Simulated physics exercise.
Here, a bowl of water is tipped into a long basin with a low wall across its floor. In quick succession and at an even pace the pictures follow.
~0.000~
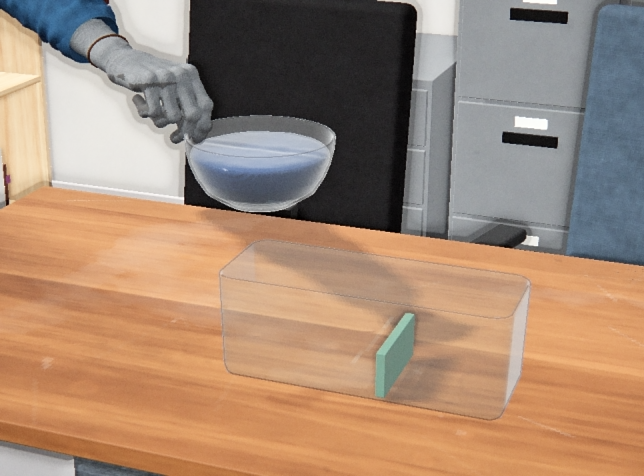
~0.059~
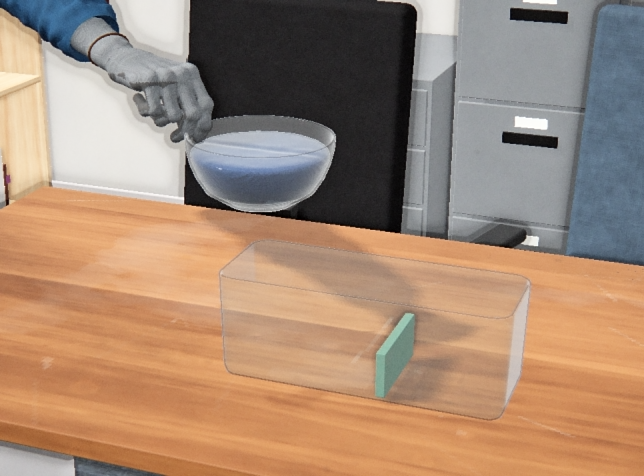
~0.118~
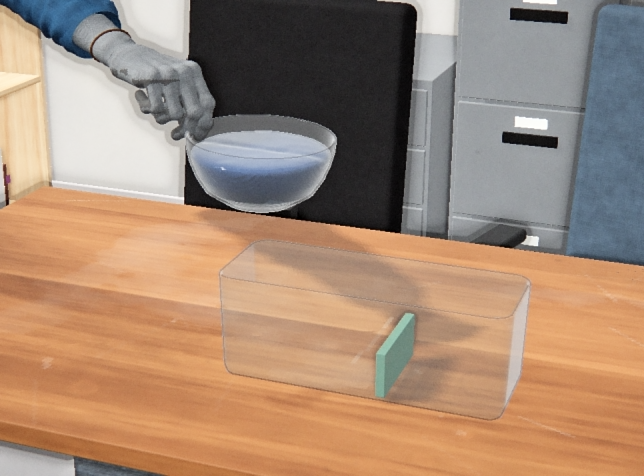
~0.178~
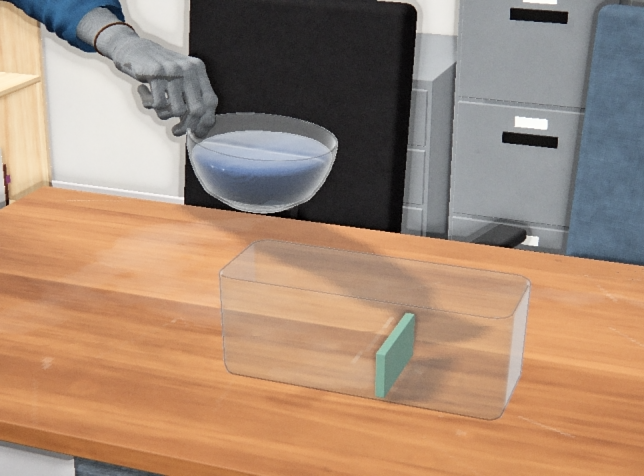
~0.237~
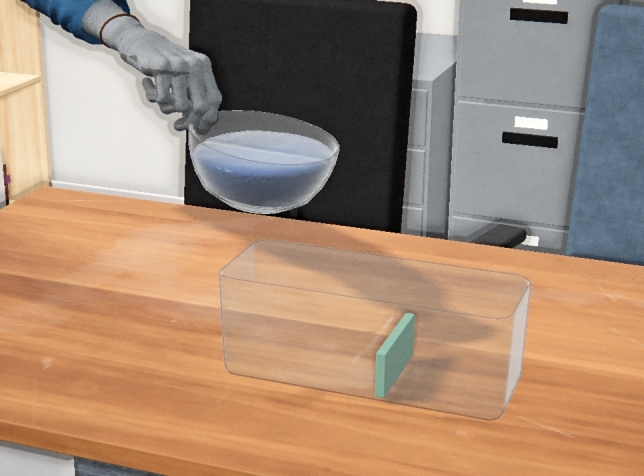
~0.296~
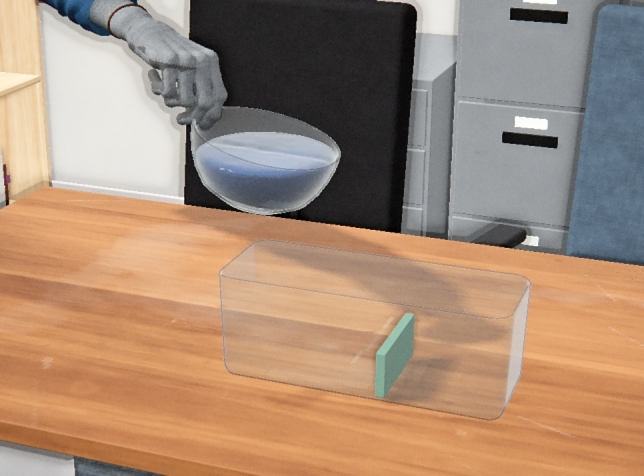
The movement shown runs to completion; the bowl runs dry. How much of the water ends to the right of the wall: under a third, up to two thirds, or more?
I expect what gathers right of the wall to fall below one third.
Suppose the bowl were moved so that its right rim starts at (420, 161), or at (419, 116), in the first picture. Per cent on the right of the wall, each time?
90 and 85 per cent.
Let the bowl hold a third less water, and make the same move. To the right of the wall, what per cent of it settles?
The share comes to roughly 0 per cent.
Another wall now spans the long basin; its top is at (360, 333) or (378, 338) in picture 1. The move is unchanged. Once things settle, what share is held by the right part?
Record: Case 1 near 65 %, case 2 near 50 %.
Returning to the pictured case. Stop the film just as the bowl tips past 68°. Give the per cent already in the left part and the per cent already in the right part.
The left part holds close to 20 per cent, the right part close to 10.
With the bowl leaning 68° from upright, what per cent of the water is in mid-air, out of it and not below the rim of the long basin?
Roughly 30 %.
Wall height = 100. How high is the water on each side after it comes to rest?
The left side ends up close to 60, the right side close to 20.
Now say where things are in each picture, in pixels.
The first frame shows tilt 0°; pouring edge (330, 145); surface from (198, 142) to (328, 157); the long basin's rim runs from (237, 258) to (522, 300); the wall's top is at (396, 334).
The second frame shows tilt 1°; pouring edge (330, 146); surface from (198, 142) to (328, 157).
The third frame shows tilt 2°; pouring edge (331, 148); surface from (199, 141) to (329, 159).
The fourth frame shows tilt 5°; pouring edge (332, 152); surface from (200, 141) to (330, 159).
The fifth frame shows tilt 9°; pouring edge (333, 157); surface from (202, 140) to (332, 160).
The sixth frame shows tilt 14°; pouring edge (335, 164); surface from (205, 142) to (334, 161).
After 0.74 s the tilt is 68° and 40 per cent is still to pour, 20 is left of the wall and 8 right of it.
After 1.07 s the tilt is 102° and 1 per cent is still to pour, 76 is left of the wall and 17 right of it.
After 1.41 s the tilt is 109° and 0 per cent is still to pour, 80 is left of the wall and 18 right of it.
After 1.78 s the tilt is 109° and 0 per cent is still to pour, 80 is left of the wall and 18 right of it.
In the end 80 per cent lies left of the wall, 18 right of it and 2 outside.
